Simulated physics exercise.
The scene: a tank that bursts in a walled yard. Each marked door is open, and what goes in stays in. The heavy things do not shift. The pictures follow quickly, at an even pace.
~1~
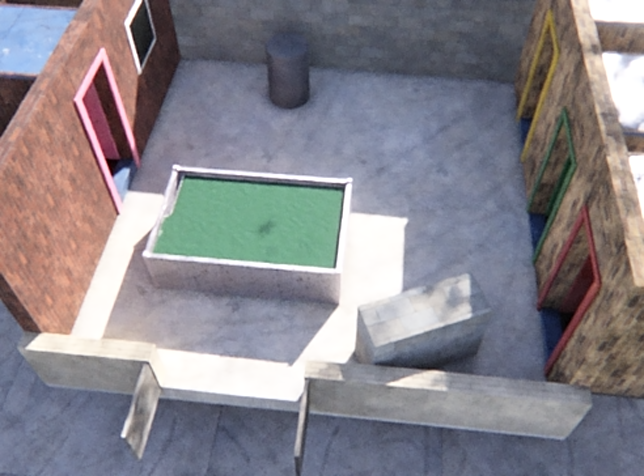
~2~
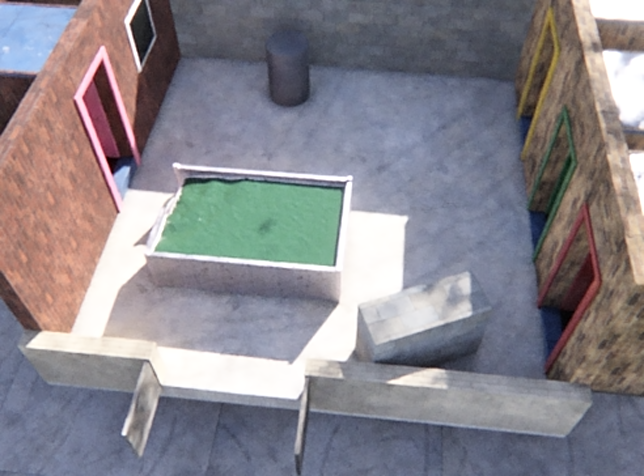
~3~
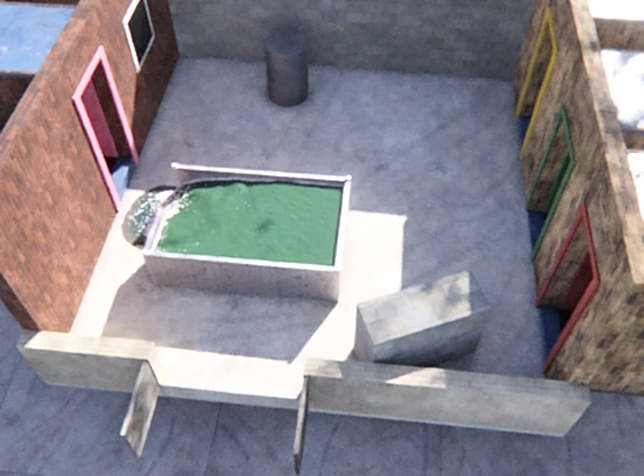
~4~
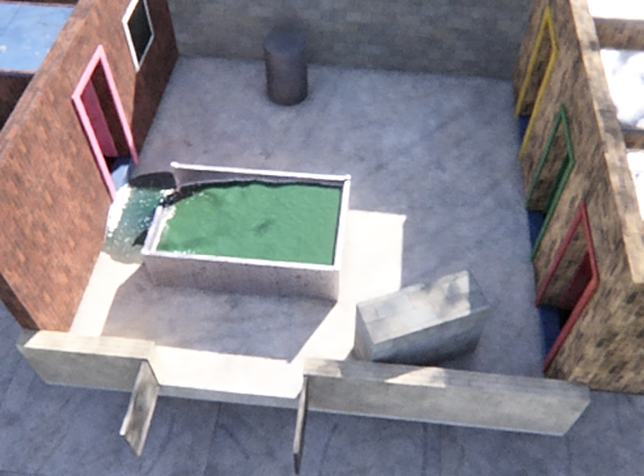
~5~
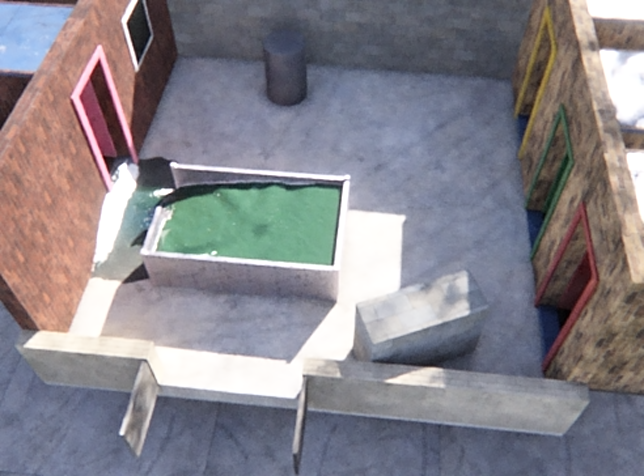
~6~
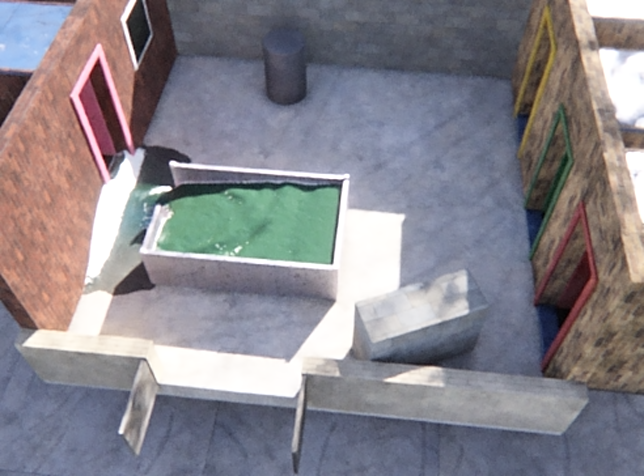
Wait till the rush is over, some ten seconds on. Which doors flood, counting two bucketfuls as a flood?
One by one: The yellow door stays under that; the green door takes more than that; the pink door takes more than that; the red door stays under that.
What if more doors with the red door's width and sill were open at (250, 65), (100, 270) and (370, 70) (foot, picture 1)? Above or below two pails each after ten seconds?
In that order: Lets more in, is over, takes less.
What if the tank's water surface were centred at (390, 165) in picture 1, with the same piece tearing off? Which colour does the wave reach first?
It is the pink one.
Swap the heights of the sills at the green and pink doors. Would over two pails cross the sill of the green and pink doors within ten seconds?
One by one: Green door takes less; pink door is over.
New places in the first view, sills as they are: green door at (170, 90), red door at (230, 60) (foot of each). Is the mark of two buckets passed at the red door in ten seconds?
One by one: The red one lets more in.
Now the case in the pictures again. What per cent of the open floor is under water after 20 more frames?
Roughly 40 per cent.
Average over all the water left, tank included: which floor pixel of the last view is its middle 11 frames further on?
Around (215, 231).
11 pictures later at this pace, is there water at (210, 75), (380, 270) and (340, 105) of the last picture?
In turn: Flooded, free of water, clear.
A moment on, water covers 15 % of the floor; the yellow door not reached, the green door not reached, the pink door over two buckets in, the red door not reached.
Next, water covers 25 % of the floor; the yellow door not reached, the green door not reached, the pink door far over two buckets in, the red door not reached.
Then, water covers 40 % of the floor; the yellow door not reached, the green door not reached, the pink door far over two buckets in, the red door not reached.
Later, water covers 70 % of the floor; the yellow door wet at the sill, nothing in, the green door not reached, the pink door far over two buckets in, the red door not reached.
In the end, water covers 95 % of the floor; the yellow door wet at the sill, nothing in, the green door over two buckets in, the pink door far over two buckets in, the red door wet at the sill, nothing in.
